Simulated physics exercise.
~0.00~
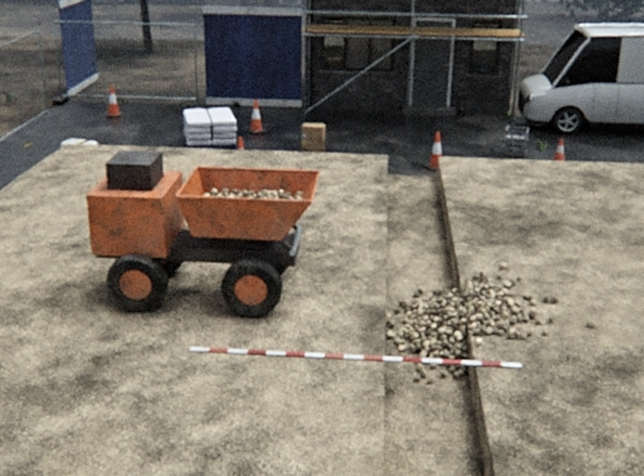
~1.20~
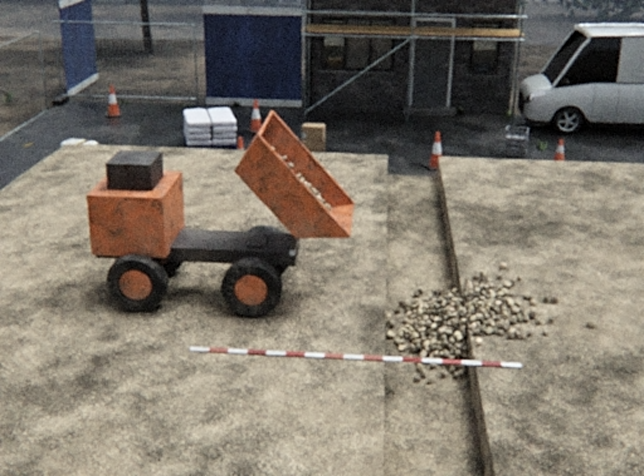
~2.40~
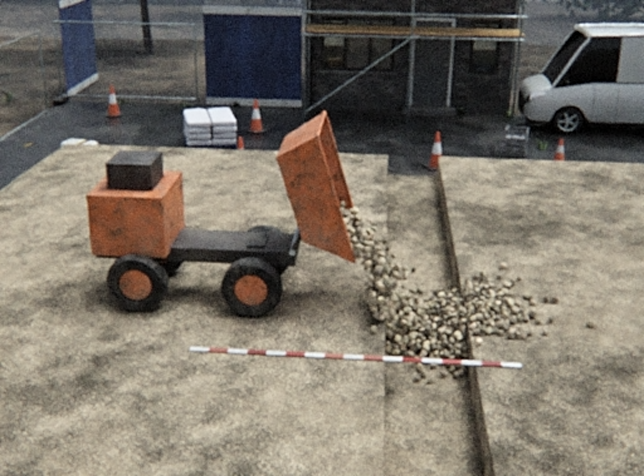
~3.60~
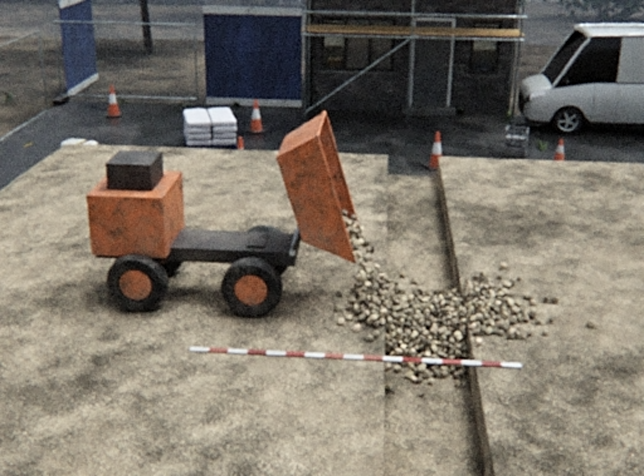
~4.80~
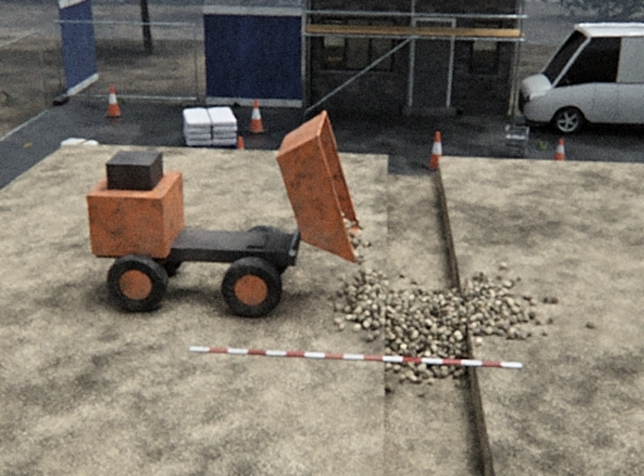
In this clip, an orange dumper on a sandy site tips its skip steeply to the right, and stones slide out onto the ground beside and over an earlier loose heap, leaving a larger spread pile while the skip stays raised with a few stones at its lip.
